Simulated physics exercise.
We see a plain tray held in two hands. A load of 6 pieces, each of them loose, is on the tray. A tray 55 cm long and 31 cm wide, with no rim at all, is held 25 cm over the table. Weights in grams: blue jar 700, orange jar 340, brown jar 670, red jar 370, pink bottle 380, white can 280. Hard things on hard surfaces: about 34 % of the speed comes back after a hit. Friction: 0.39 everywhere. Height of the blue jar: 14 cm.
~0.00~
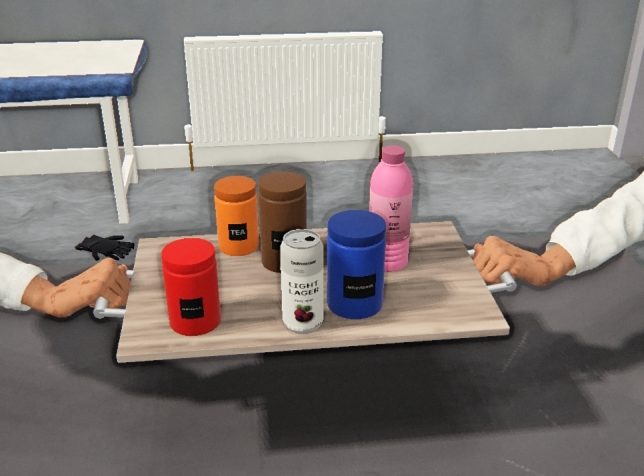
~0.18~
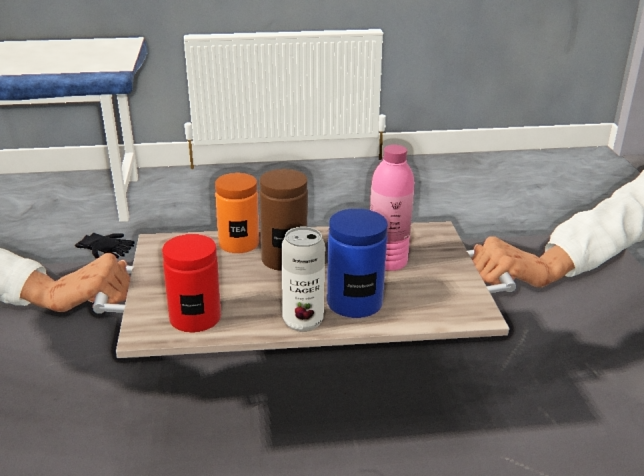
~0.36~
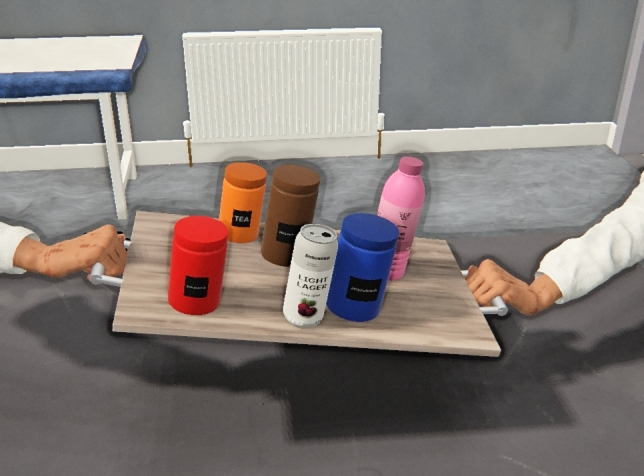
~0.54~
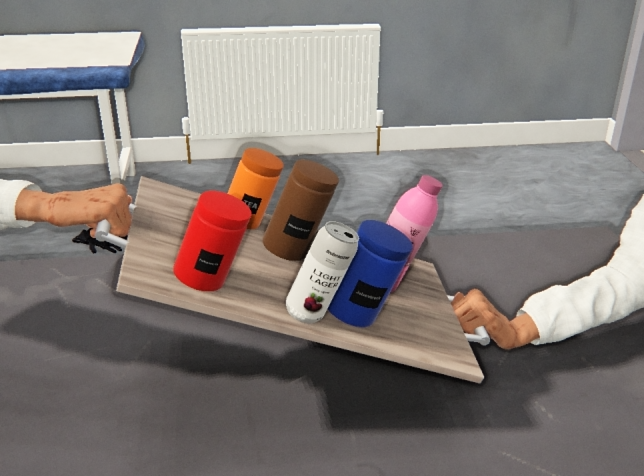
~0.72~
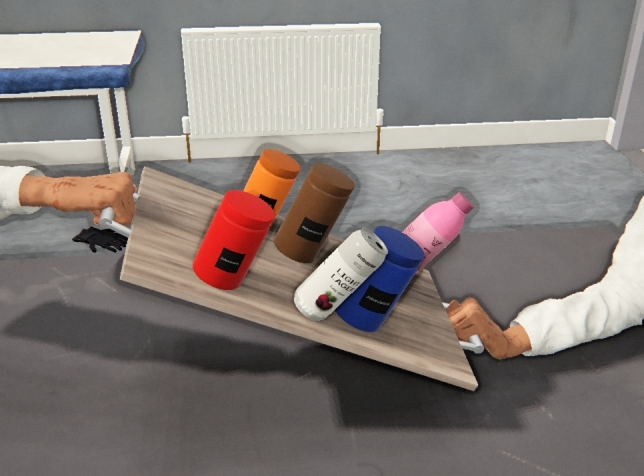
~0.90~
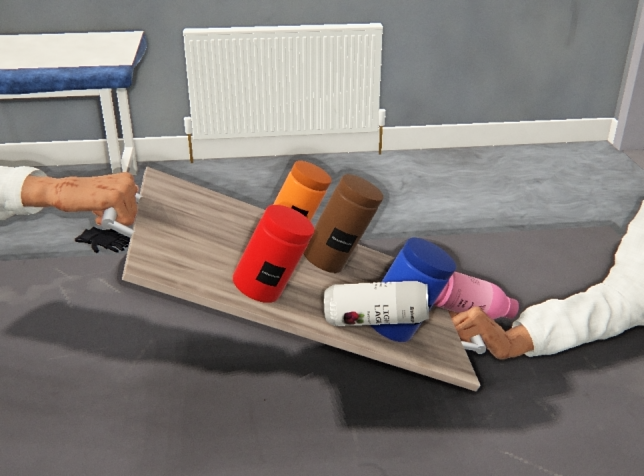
At the start, two hands hold a wooden tray level, carrying four lidded jars, a pink bottle and a white can. The hands then tilt it steadily down to the right, and the load leans. The can and bottle topple onto their sides while the jars, tilting, slide rightward.
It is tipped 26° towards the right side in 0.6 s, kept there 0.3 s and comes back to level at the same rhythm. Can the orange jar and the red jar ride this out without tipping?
The orange jar keeps standing; the red jar keeps standing.
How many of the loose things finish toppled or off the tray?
In all, 4.
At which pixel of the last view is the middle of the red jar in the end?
Near (430, 264).
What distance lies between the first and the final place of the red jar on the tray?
About 35 cm.
After 1.10 s, tilt 25°, right edge down; orange jar moved 17 cm near (346, 218); red jar moved 18 cm near (333, 274); white can on its side.
After 1.30 s, tilt 13°, right edge down; blue jar and white can now off the tray; orange jar moved 28 cm near (402, 220); red jar moved 30 cm near (401, 282).
After 1.80 s, tray level; brown jar now off the tray; red jar moved 35 cm near (430, 264); orange jar moved 33 cm near (427, 199).
In the end (2.3 s), off the tray and tipped over, blue jar, brown jar, pink bottle and white can; not toppled but over 5 cm from the start, orange jar and red jar. At the end, from the last picture's camera, orange jar near (427, 199), red jar near (430, 264).
